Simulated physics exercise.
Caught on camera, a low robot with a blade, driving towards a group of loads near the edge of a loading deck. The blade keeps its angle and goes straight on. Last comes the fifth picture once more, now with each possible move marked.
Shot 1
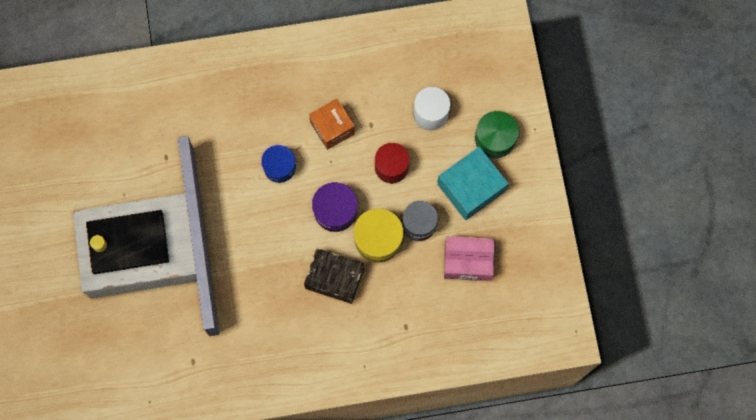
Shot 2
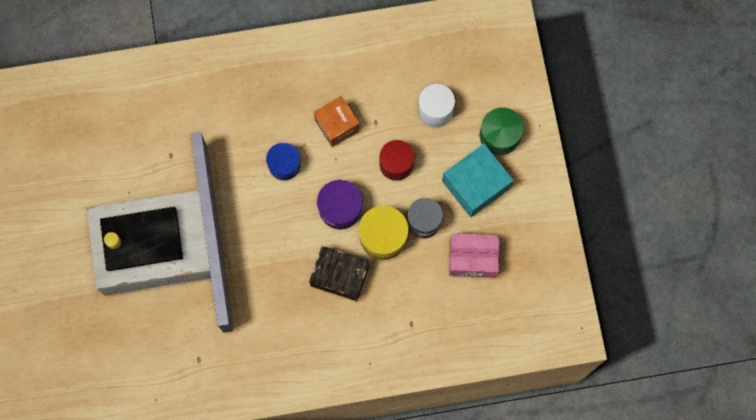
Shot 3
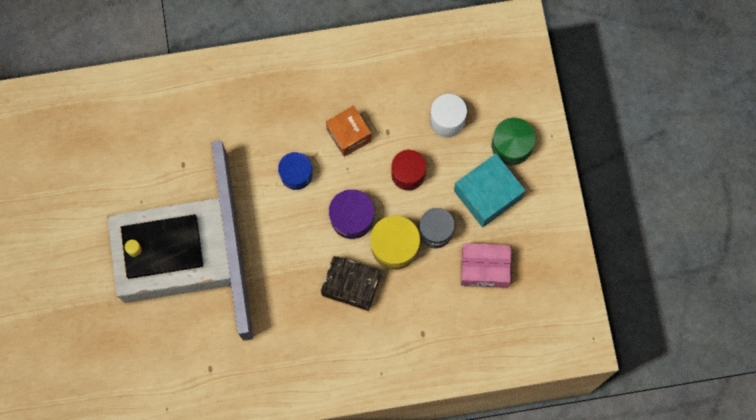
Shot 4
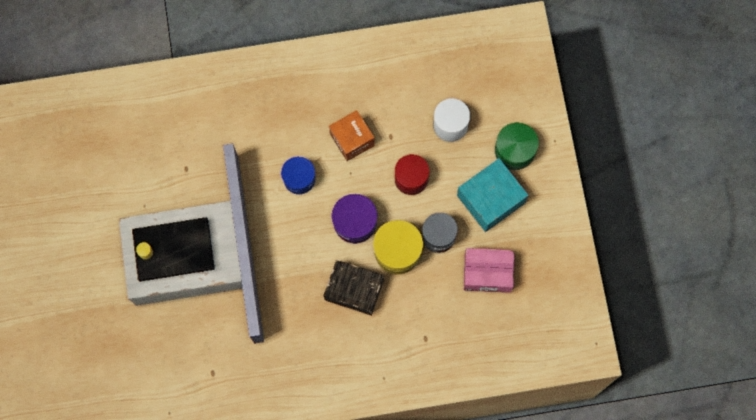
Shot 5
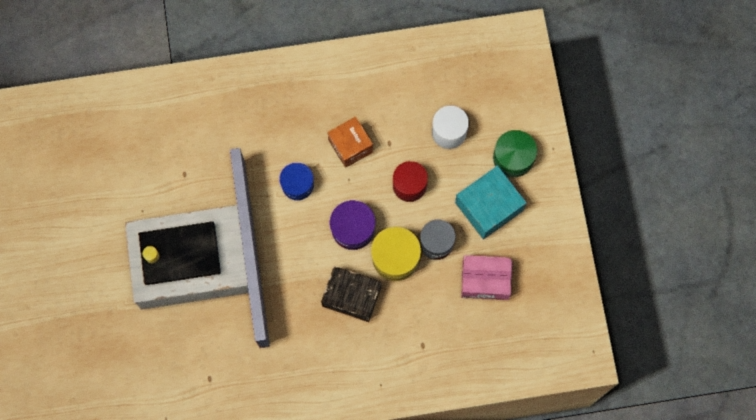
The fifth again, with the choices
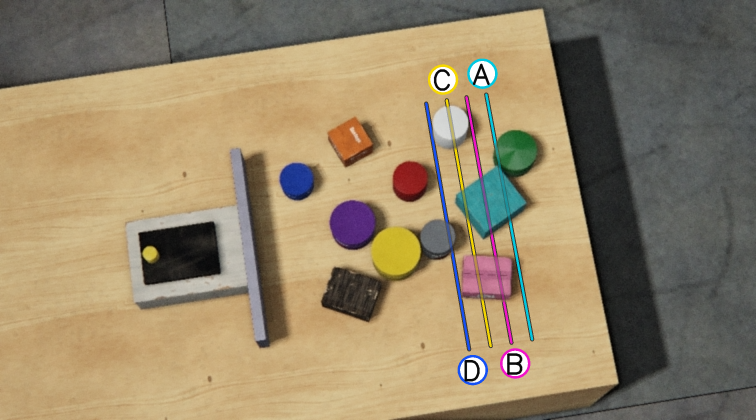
A wooden deck with a loose group of colourful tubs and boxes shifted slightly in view, while a low grey machine with a long upright blade crept a short way right towards them, touching none.
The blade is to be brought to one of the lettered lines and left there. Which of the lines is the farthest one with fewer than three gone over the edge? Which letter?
It should halt at A.
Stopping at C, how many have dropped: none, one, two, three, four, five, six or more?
The count is none.
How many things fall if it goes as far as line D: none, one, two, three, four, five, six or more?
In all, none.
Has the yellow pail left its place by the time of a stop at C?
Yes.
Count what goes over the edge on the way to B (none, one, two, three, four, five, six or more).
The count is none.
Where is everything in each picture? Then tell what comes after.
The first frame shows white canister (432, 109); purple pail (335, 208); yellow pail (378, 237).
The second frame shows robot (147, 238); orange box (337, 122).
The third frame shows robot (167, 245); grey pail (436, 229).
The fourth frame shows robot (179, 248); green canister (516, 146).
The fifth frame shows robot (185, 252); turquoise crate (490, 203); red canister (410, 182); white canister (450, 127).
On the marked copy, A at (509, 214); B at (488, 217); C at (468, 220); D at (447, 223).
Taking A. A third of the way, robot (280, 238); black crate (389, 299); orange box (357, 141).
Two thirds of the way, robot (375, 223); green canister (516, 150); turquoise crate (514, 194).
When it is over, robot (446, 212); green canister over the edge; pink parcel (595, 260); one fallen.
As for the rest, B is within the limit but short; C is within the limit but short; D is within the limit but short.
